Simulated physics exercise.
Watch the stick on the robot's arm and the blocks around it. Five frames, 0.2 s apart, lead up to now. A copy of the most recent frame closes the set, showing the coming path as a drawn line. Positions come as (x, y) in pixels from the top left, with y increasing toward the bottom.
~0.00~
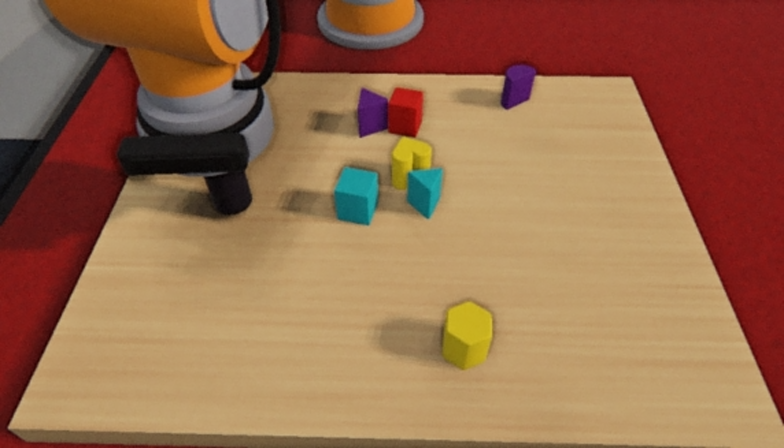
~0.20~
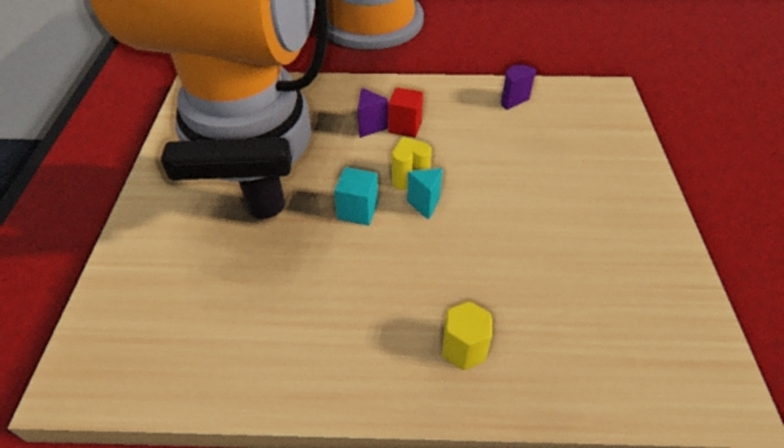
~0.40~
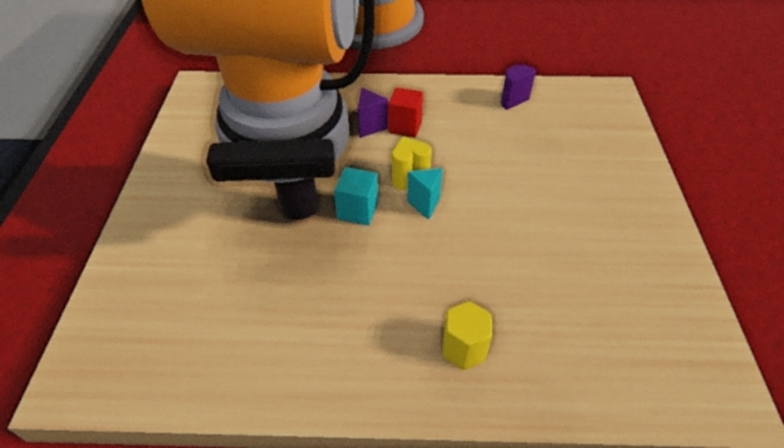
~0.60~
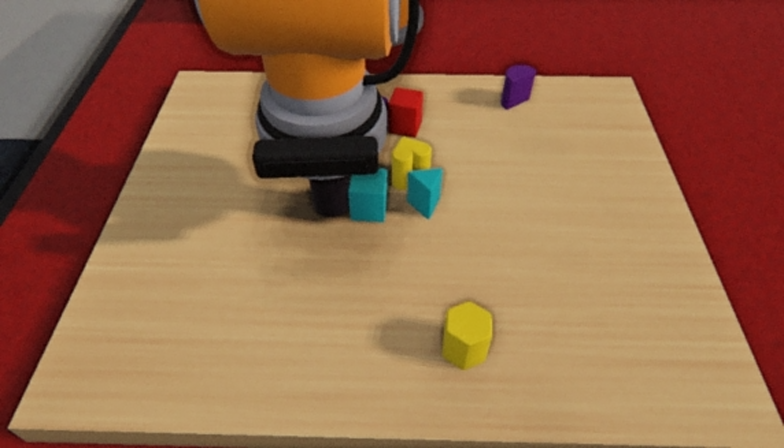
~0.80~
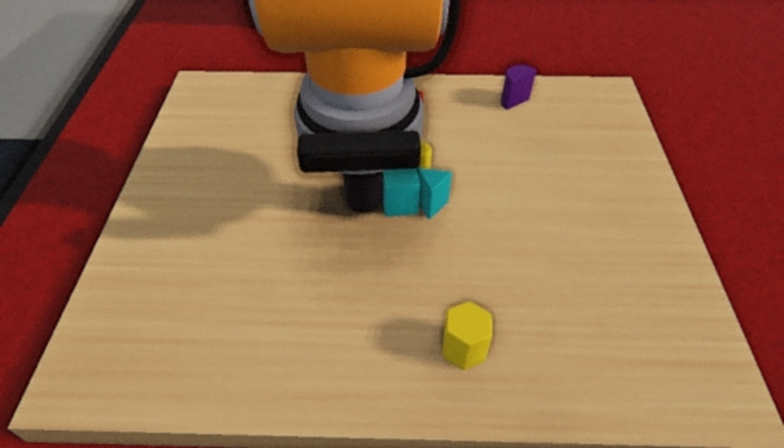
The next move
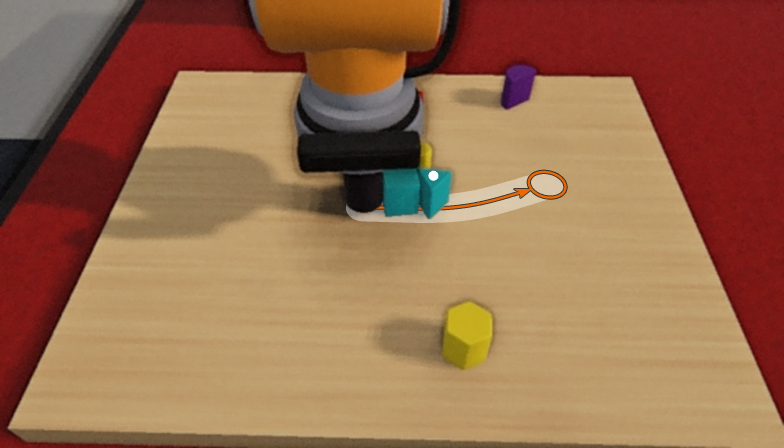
Robot arm sliding its black stick rightward across a wooden board, pushing a turquoise square block against a turquoise three-sided block.
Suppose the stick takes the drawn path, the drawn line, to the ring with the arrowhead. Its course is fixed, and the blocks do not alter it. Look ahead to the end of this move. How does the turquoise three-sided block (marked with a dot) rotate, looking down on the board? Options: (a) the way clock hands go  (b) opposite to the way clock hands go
The correct letter is a.
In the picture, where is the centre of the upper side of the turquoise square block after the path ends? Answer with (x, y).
Its top centre is at about (593, 155).
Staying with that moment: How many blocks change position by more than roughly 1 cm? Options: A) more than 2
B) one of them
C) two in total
C (two in total)
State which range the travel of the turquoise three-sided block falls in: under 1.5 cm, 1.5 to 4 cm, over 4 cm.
The best fit is over 4 cm.
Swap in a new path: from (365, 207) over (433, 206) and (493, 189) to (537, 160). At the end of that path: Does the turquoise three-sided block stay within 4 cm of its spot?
Going by the path, no.
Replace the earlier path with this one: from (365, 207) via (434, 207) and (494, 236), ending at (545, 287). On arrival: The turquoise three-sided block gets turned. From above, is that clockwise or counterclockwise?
Viewed from above, counterclockwise.
Path on the board, from (365, 207) via (461, 207), ending at (547, 184); the dot is on the turquoise three-sided block.
On the path given first. One third of the way, stick (430, 201); turquoise square block (467, 172), turned 15° anticlockwise; turquoise three-sided block (497, 171).
Two thirds of the way, stick (494, 193); turquoise square block (533, 165); turquoise three-sided block (563, 165).
At the end, stick (549, 177); turquoise square block (593, 155), turned 20° clockwise; yellow heart block in place; turquoise three-sided block (622, 165), turned 35° clockwise.
